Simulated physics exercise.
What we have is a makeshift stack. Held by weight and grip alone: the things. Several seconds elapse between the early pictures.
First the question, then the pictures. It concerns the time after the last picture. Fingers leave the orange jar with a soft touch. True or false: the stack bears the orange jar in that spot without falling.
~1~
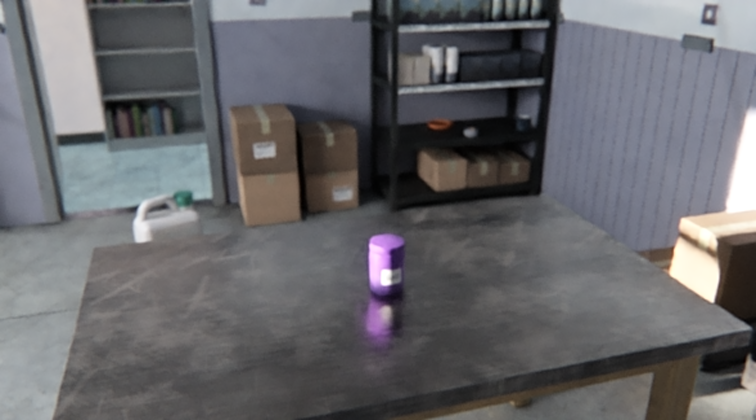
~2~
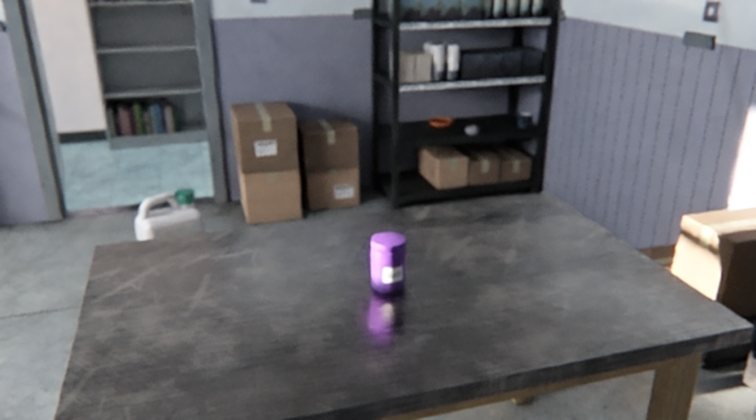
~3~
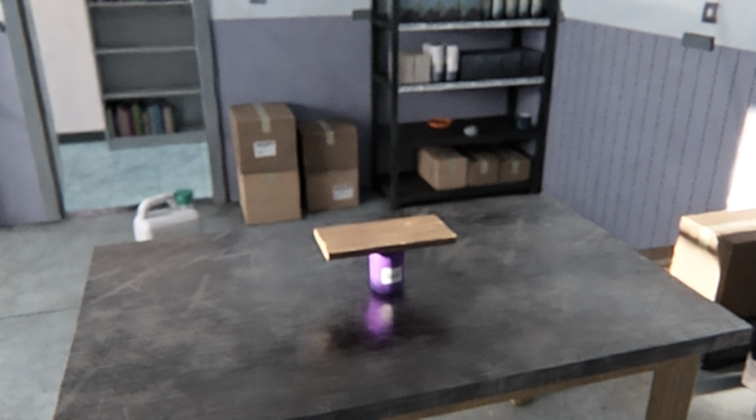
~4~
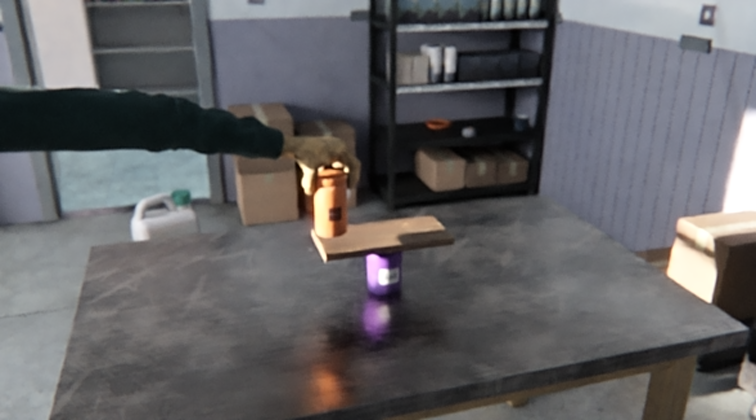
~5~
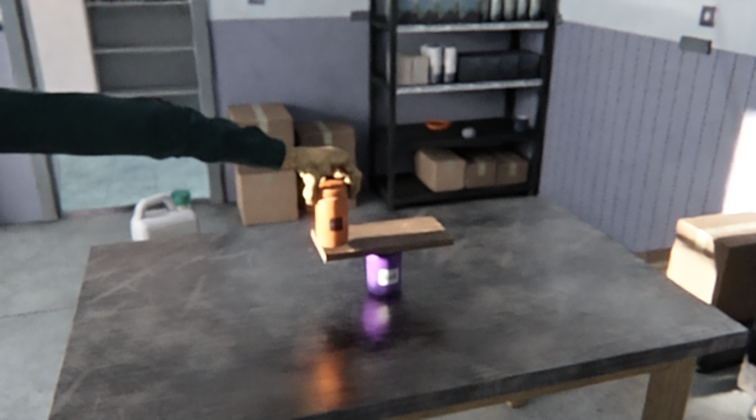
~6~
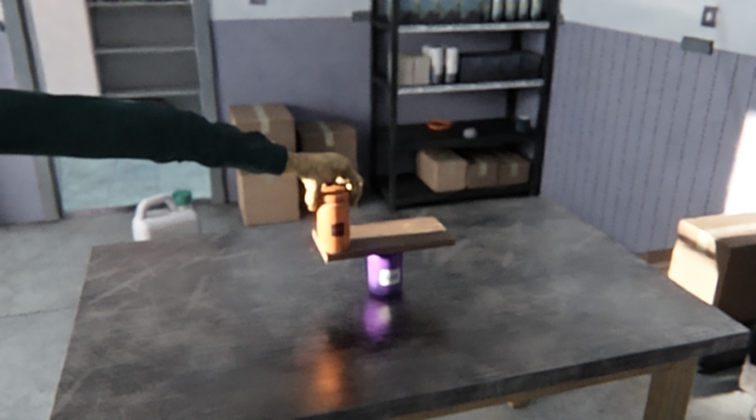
False.
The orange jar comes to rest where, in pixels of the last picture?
Around (283, 306).
Then, 0.40 s later than the last frame, orange jar now fallen; brown board tilted by 53°.
Then, 0.60 s later than the last frame, brown board tilted by 68°.
When it is over, fallen, orange jar; lying over in the stack, brown board; purple jar as before. End places, in pixels of the last picture, orange jar near (283, 306). The stack loses its balance.
